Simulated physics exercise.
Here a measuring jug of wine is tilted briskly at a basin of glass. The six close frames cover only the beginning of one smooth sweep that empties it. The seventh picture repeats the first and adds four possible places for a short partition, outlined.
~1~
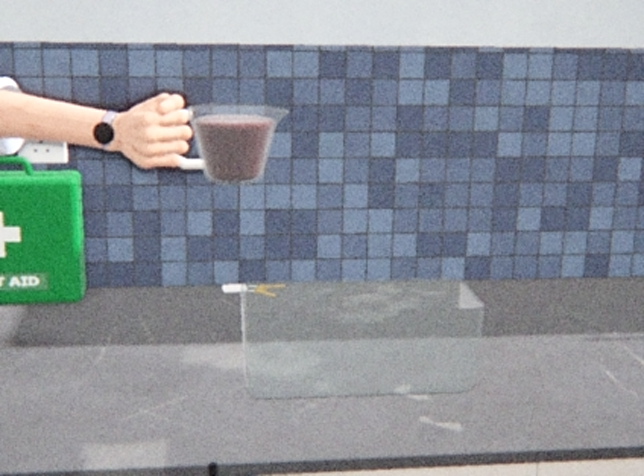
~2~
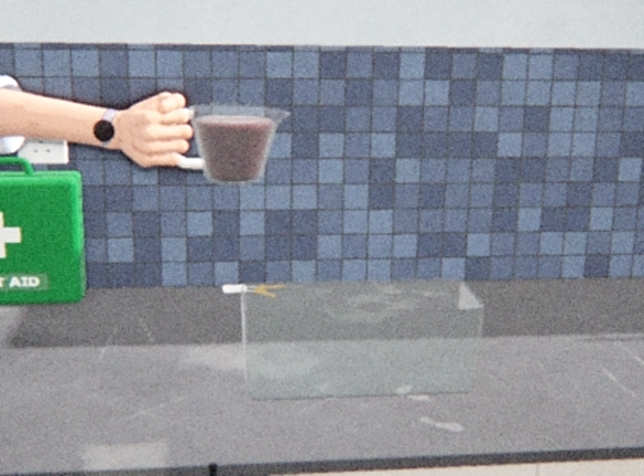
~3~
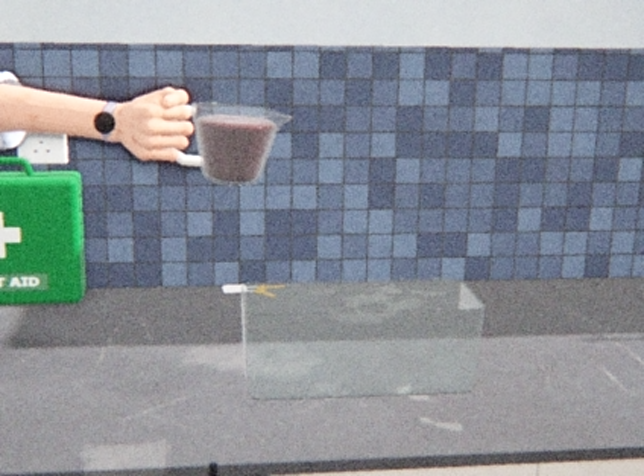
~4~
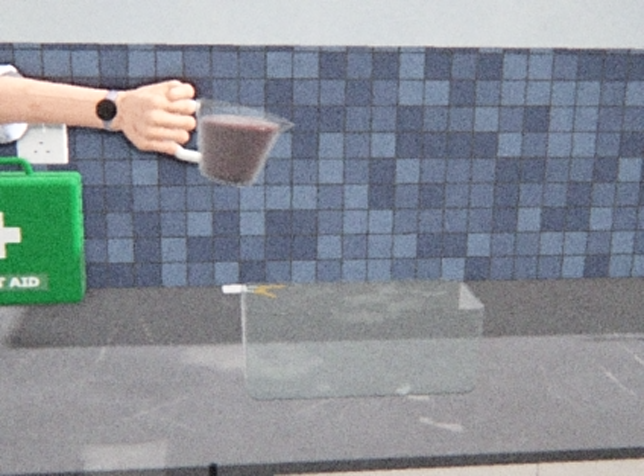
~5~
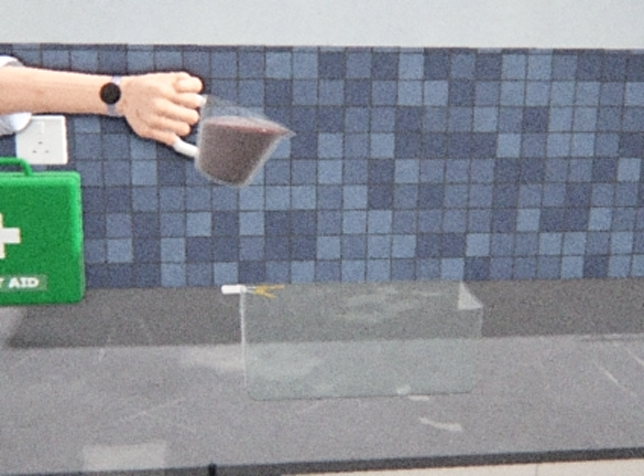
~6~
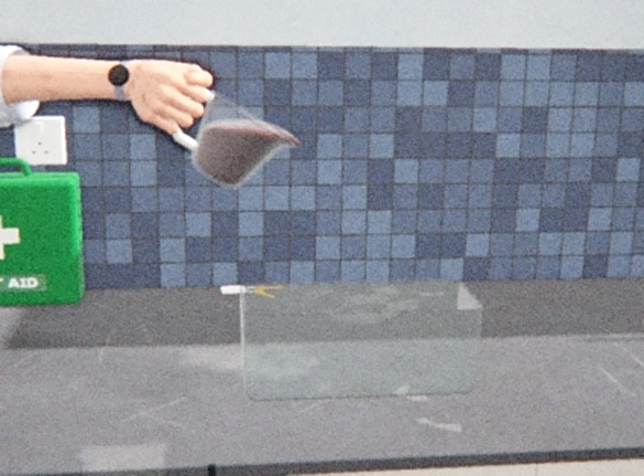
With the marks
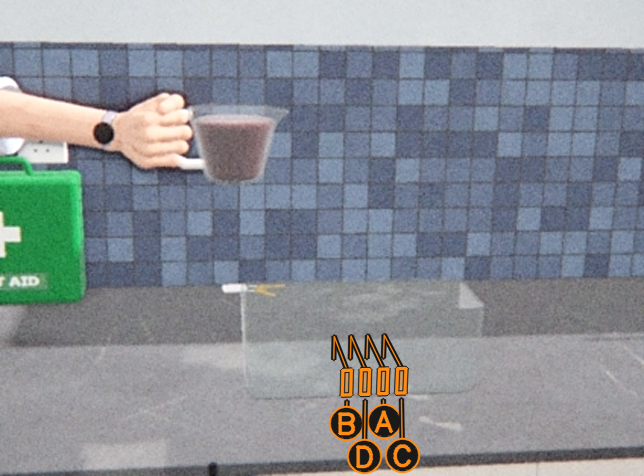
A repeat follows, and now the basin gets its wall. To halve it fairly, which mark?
The answer is slot B.
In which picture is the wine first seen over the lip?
Picture 6.
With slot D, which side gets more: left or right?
The left side.
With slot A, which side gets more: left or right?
The left side.
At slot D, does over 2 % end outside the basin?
Yes, it does.
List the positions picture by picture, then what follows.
Upright, lip at (287, 111); basin from (247, 398) to (475, 390); nothing has left yet, in the first picture.
Upright, lip at (288, 113); nothing has left yet, in the second picture.
Tipped about 6°, lip at (290, 117); nothing has left yet, in the third picture.
Tipped about 12°, lip at (293, 124); nothing has left yet, in the fourth picture.
Tipped about 21°, lip at (294, 134); nothing has left yet, in the fifth picture.
Tipped about 32°, lip at (294, 145); wine is over the lip, down to (294, 145), in the sixth picture.
In orange, A at (383, 399); B at (346, 401); C at (401, 399); D at (365, 400).
If A is chosen, about 87 % ends left of the wall and 9 % right of it; 4 % is lost outside.
If B is chosen, about 52 % ends left of the wall and 45 % right of it; 3 % is lost outside.
If C is chosen, about 84 % ends left of the wall and 14 % right of it.
If D is chosen, about 80 % ends left of the wall and 13 % right of it; 7 % is lost outside.
